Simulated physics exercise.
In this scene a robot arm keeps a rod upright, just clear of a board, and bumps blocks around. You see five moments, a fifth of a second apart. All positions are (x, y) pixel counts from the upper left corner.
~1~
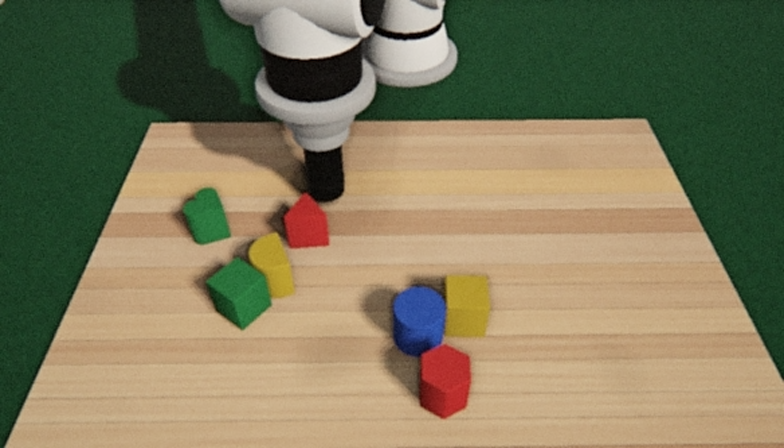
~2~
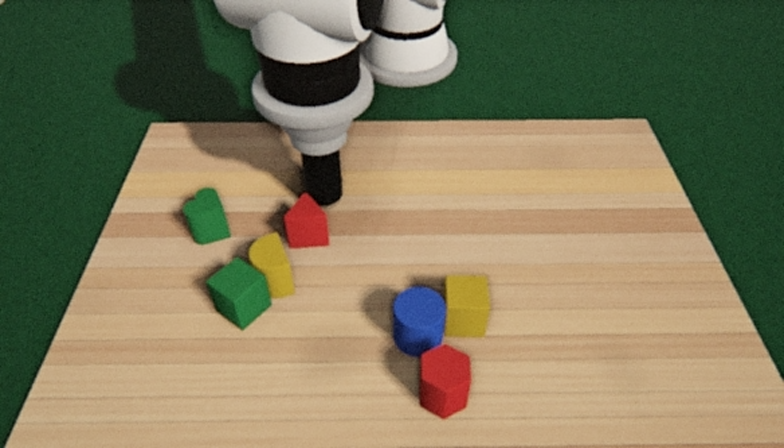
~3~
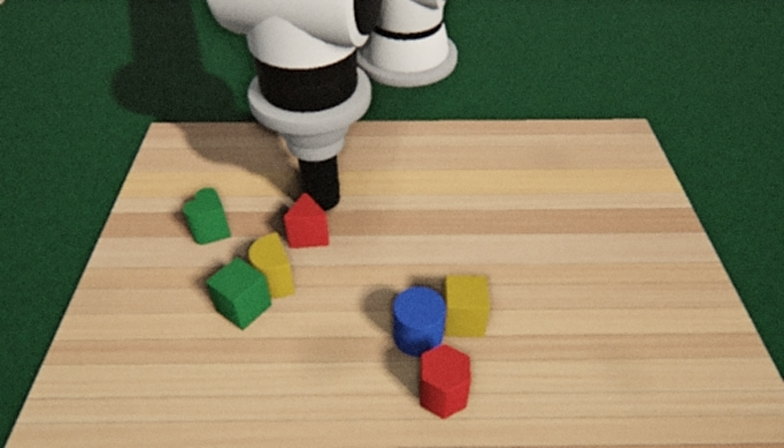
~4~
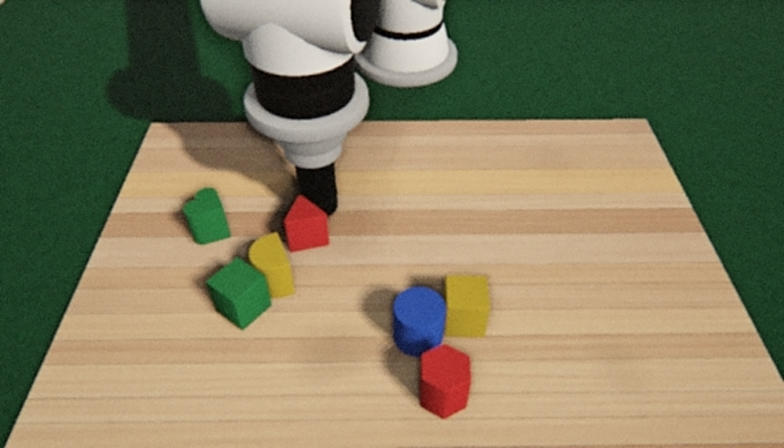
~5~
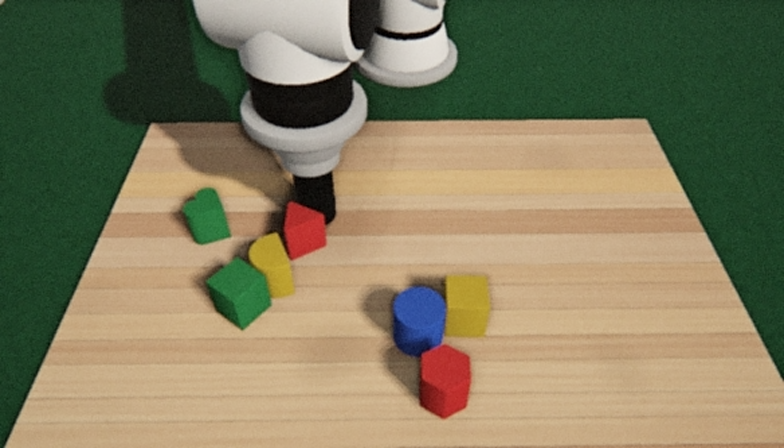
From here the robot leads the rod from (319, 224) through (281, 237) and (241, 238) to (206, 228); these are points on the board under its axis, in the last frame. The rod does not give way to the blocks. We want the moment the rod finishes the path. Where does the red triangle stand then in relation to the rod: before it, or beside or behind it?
I predict the rod has moved past it.
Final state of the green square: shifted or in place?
By then it is still where it was.
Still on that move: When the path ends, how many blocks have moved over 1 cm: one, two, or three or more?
Looking at the path, I think two of the blocks end up more than 1 cm away.
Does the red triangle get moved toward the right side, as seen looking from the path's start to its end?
No, that is not how it ends up.
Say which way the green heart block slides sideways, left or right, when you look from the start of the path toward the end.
It's going to go right.
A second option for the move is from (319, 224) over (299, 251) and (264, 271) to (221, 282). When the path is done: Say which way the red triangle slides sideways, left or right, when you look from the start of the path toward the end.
It moves off to the left.
On the path given first. One third of the way, rod (278, 229); red triangle (286, 229), turned 40° anticlockwise.
Two thirds of the way, rod (237, 229); green heart block (195, 200); red triangle (286, 229), turned 40° anticlockwise.
At the end, rod (204, 219); green heart block (164, 193), turned 35° clockwise; green square unmoved; yellow half-round block unmoved; red triangle (286, 229), turned 40° anticlockwise.
